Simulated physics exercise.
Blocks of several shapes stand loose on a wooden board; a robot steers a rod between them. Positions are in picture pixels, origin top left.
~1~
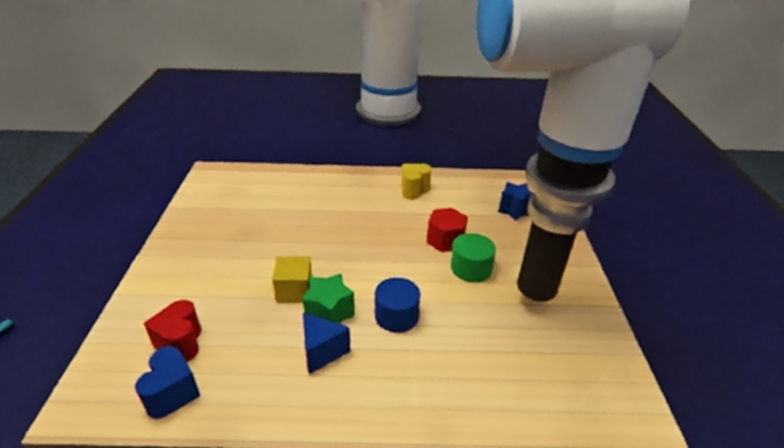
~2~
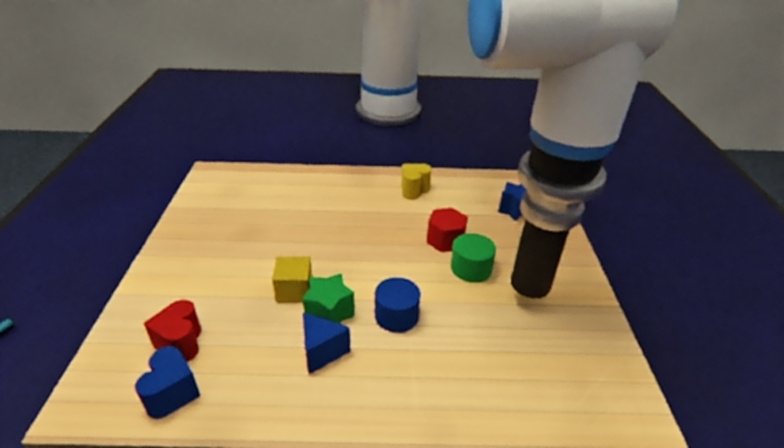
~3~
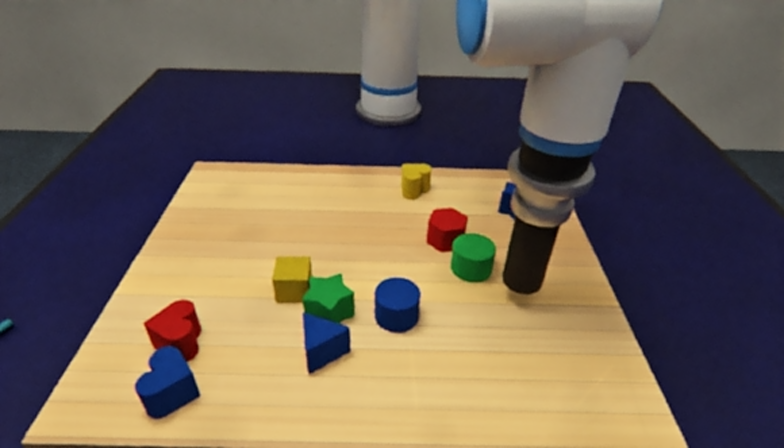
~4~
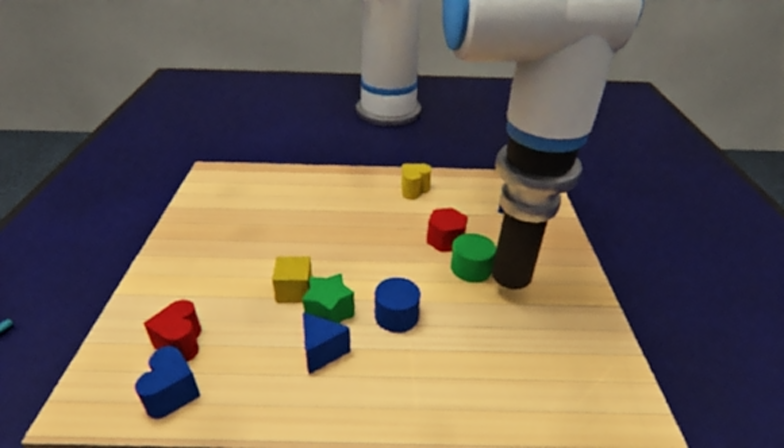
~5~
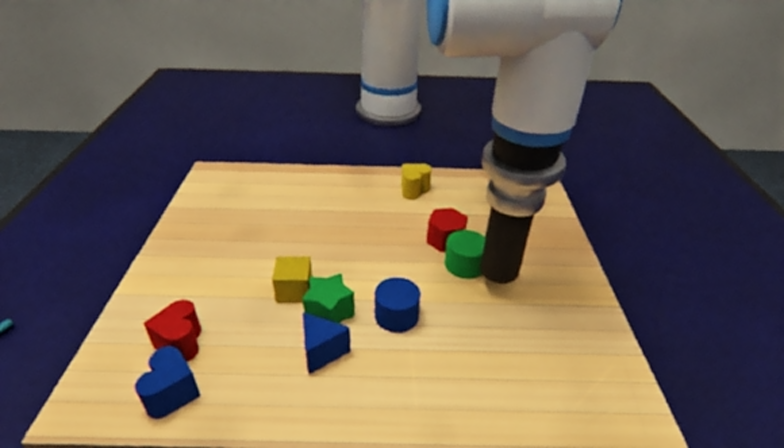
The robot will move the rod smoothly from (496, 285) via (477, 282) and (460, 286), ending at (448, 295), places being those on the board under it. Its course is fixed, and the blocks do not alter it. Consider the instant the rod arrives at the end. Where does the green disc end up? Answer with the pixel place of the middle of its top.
Its top centre is at about (449, 236).
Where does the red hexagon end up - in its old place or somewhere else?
It shifts position.
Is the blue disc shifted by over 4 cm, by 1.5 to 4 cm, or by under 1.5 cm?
Covers under 1.5 cm.
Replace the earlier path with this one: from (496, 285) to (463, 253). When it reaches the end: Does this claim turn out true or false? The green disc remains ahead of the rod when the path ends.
Answer: True.
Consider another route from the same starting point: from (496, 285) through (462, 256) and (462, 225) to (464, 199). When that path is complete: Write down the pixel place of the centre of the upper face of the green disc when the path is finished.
The middle of its top is at (428, 204).
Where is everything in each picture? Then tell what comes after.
In the first picture, rod's lower end (537, 287); blue disc (398, 292); red hexagon (448, 218); green disc (475, 246).
In the second picture, rod (530, 285); blocks still.
In the third picture, rod (522, 281); blocks still.
In the fourth picture, rod (512, 276); blocks still.
In the fifth picture, rod (499, 271); blue disc (398, 292); red hexagon (448, 218); green disc (468, 242).
On the path given first. Halfway along, rod (470, 269); red hexagon (443, 212); green disc (450, 236).
At the end, rod (450, 280); blue disc still; red hexagon (443, 212); green disc (449, 236).
